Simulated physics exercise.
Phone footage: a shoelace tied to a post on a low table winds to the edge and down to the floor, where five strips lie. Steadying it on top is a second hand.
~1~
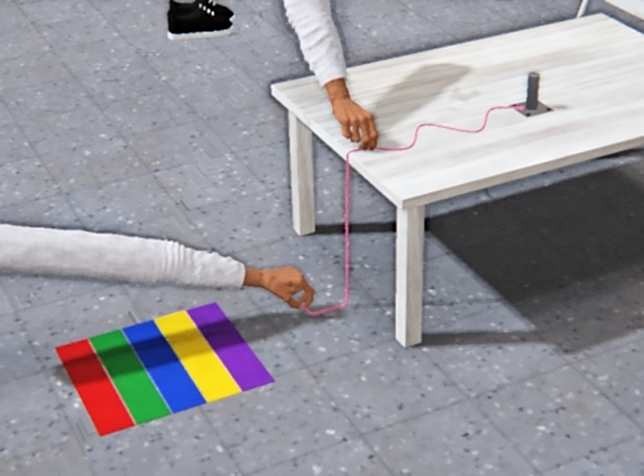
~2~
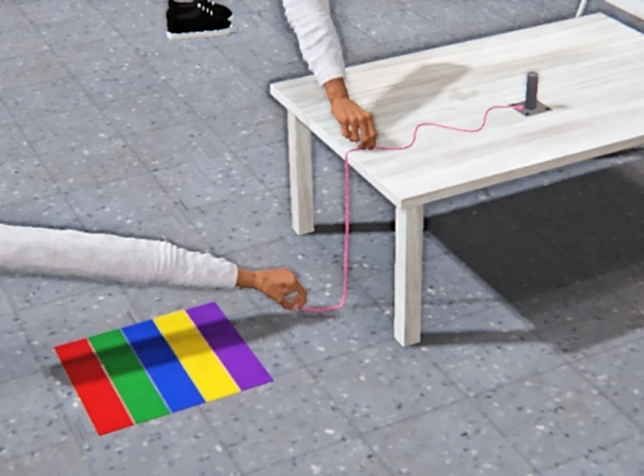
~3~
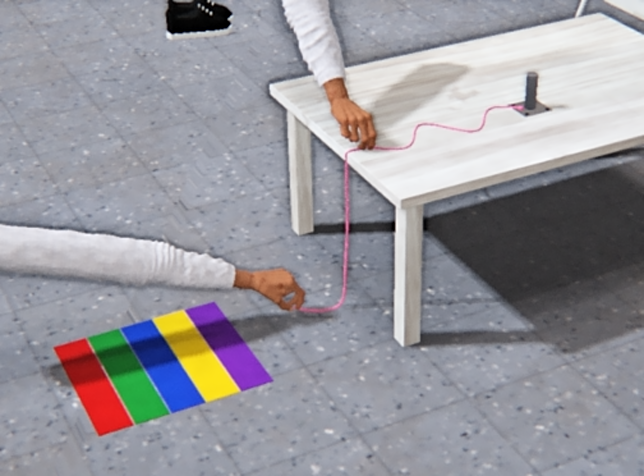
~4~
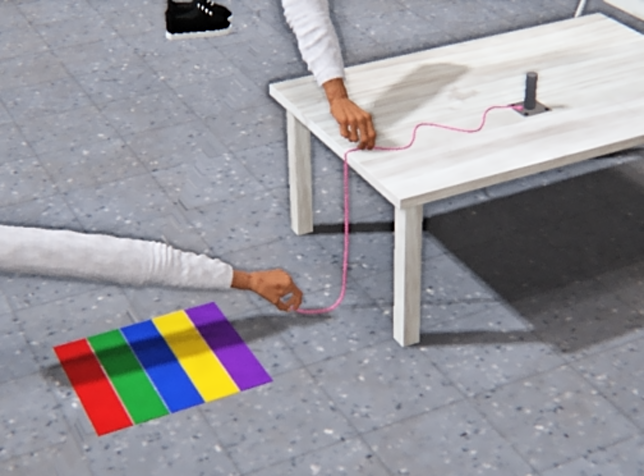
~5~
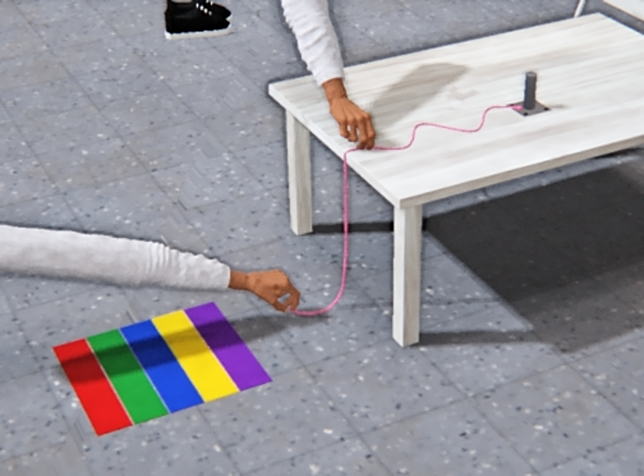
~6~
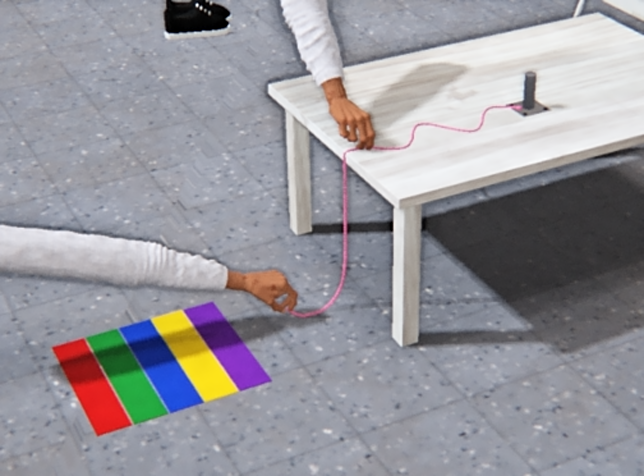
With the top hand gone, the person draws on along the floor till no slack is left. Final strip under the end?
Green.
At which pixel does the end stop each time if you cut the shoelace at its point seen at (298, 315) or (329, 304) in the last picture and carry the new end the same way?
Near (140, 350) and (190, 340).
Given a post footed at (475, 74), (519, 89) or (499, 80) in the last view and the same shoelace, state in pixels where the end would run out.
Results per try: (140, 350); (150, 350); (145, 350).
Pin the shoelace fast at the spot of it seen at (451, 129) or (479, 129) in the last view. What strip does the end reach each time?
The end would stop on blue and then on blue.
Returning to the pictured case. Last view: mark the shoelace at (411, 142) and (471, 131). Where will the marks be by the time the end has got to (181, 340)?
(359, 149), then (444, 129).
A little later, end near (181, 340); over yellow.
Next, end near (144, 351); over blue.
When it is tight, end near (123, 357); over green. Over green.
